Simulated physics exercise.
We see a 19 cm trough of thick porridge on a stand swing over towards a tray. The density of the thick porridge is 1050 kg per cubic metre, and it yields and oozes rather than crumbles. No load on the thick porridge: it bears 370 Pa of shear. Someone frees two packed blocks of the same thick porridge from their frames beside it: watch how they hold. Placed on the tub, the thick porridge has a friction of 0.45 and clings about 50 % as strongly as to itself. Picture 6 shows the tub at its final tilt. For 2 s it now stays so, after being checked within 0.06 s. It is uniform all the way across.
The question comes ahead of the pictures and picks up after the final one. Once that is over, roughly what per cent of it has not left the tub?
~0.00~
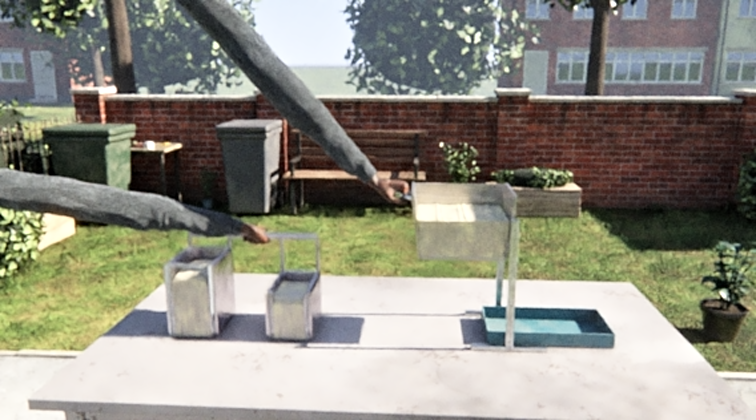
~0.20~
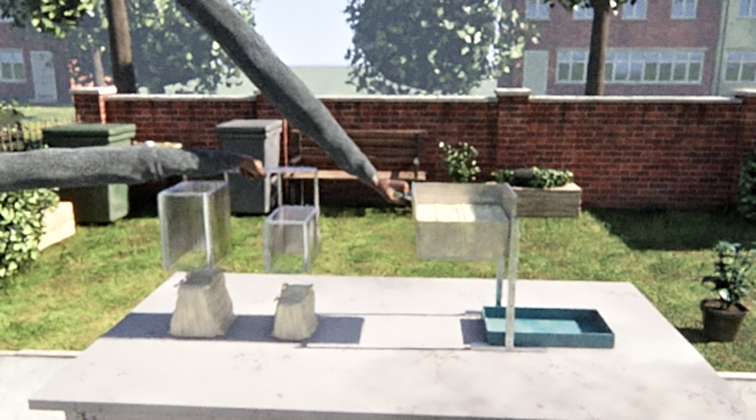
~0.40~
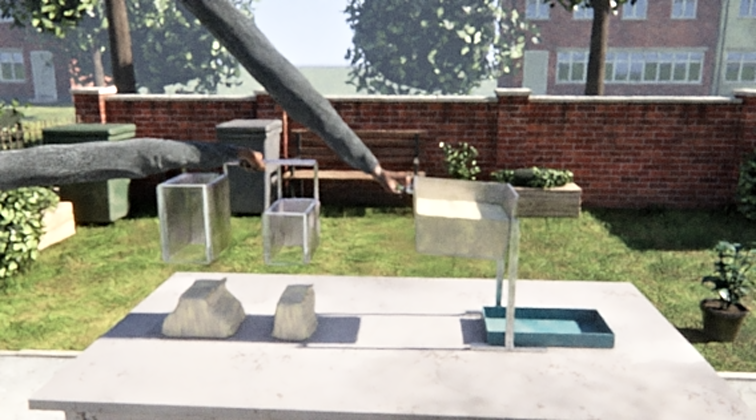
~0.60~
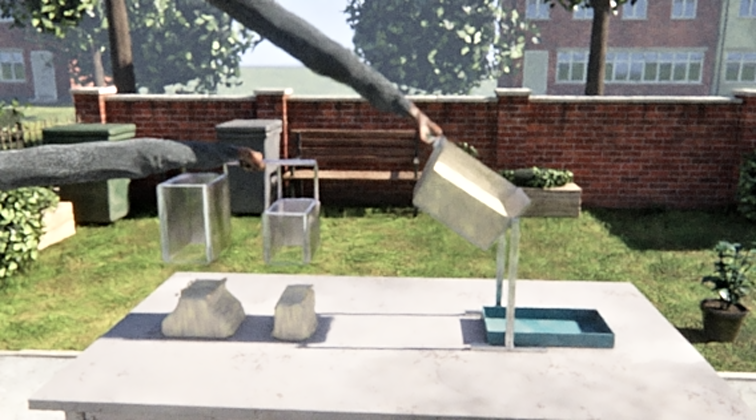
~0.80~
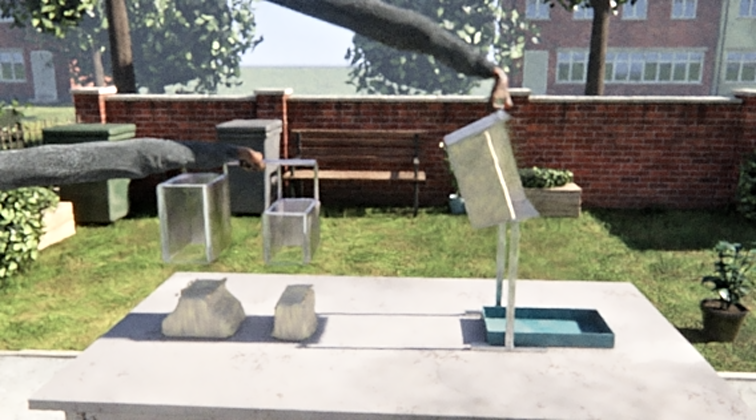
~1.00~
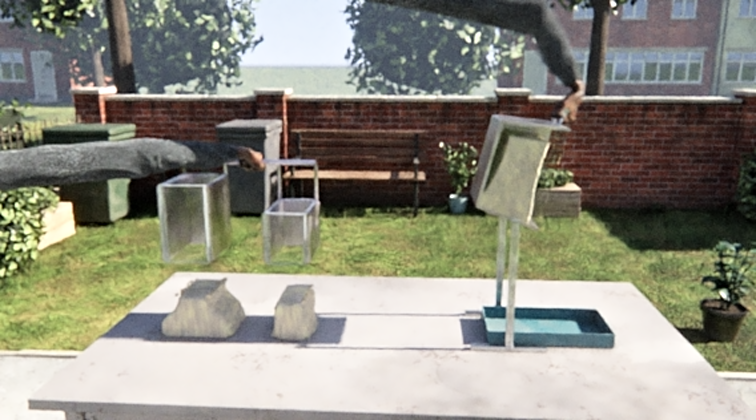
Around 0 percent.
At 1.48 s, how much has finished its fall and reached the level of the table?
Roughly 70 per cent.
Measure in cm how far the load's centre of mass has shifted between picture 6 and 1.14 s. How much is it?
It has moved around 12 centimetres.
After 1.14 s, the tub is at 104 degrees and holds 56 %.
After 1.31 s, the tub is at 104 degrees and holds 14 %.
After 1.48 s, the tub is at 104 degrees and holds 0 %.
After 1.65 s, the tub is at 104 degrees and holds 0 %.
After 3.00 s, at the end, the tub is at 104 degrees and holds 0 %.
